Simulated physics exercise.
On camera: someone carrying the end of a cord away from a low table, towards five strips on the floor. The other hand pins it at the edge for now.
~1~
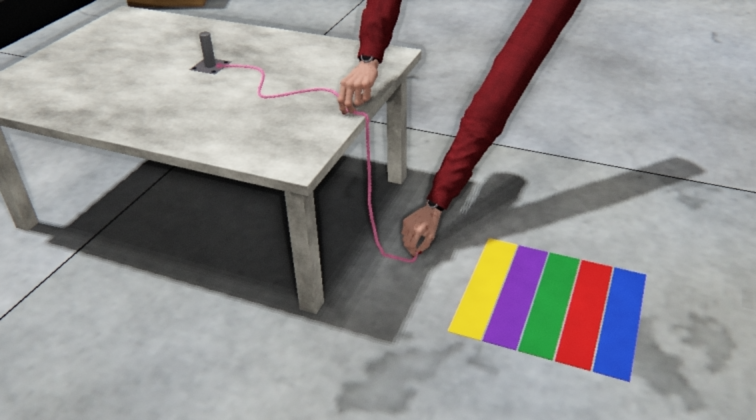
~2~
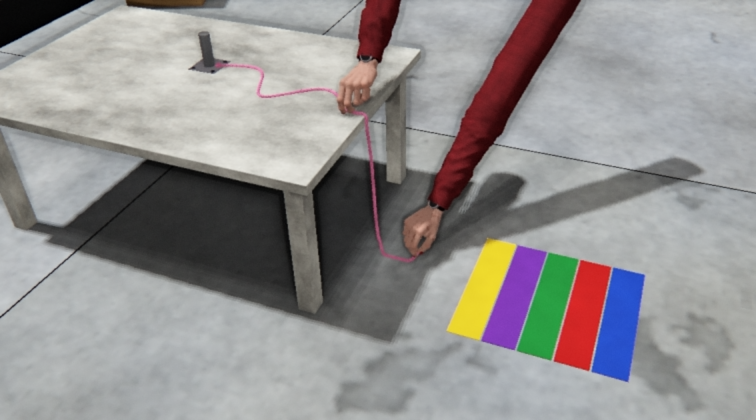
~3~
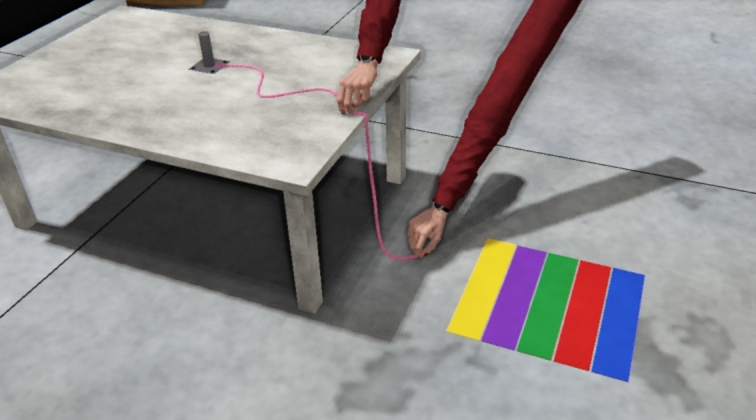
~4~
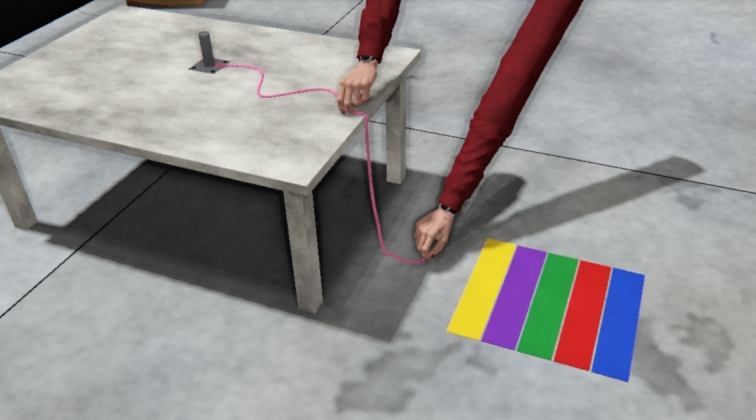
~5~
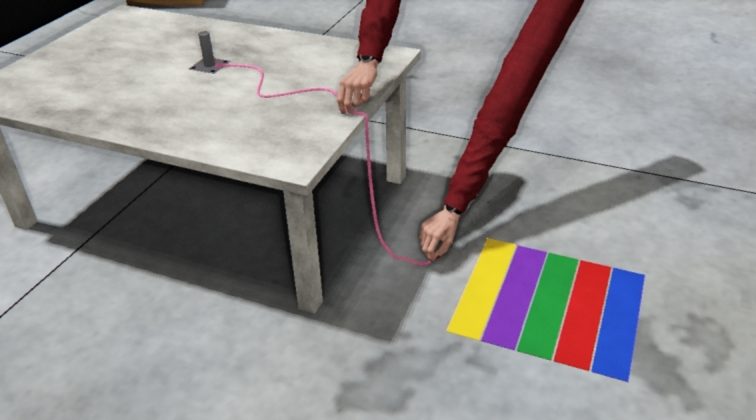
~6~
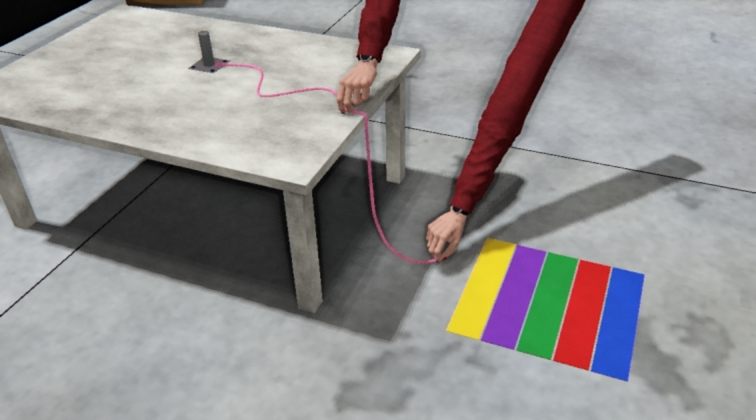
A person in red sleeves pinned a pink cord at the table's edge with one hand, while the other slowly drew its hanging end a little to the right, nearer five coloured strips on the floor.
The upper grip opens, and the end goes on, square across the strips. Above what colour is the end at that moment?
The end stops over the red strip.
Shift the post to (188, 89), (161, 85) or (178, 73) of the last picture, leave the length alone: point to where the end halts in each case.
About (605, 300), (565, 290) and (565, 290).
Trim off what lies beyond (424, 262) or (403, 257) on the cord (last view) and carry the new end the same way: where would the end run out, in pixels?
About (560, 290) and (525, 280).
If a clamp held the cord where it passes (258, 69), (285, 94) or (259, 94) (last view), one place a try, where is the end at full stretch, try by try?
Near (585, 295), (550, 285) and (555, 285).
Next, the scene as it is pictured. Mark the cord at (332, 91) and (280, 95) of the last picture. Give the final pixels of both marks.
The first at (361, 109), the second at (315, 95).
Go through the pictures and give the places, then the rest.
End (416, 253); yellow (472, 317); purple (506, 326); green (541, 335); red (578, 345); blue (615, 355), in the first picture.
End (417, 253); cord through (249, 67) (259, 95) (329, 90) (366, 123) (373, 187) (380, 243), in the second picture.
End (422, 255), in the third picture.
End (429, 256); cord through (249, 67) (259, 95) (329, 91) (366, 123) (371, 187) (382, 244), in the fourth picture.
End (434, 257), in the fifth picture.
End (441, 259); cord through (248, 66) (259, 94) (329, 90) (366, 122) (371, 186) (387, 244), in the sixth picture.
Soon after, end near (533, 281); over purple.
Then, end near (568, 290); over green.
At full stretch, end near (590, 295); over red. It gets as far as the red strip.
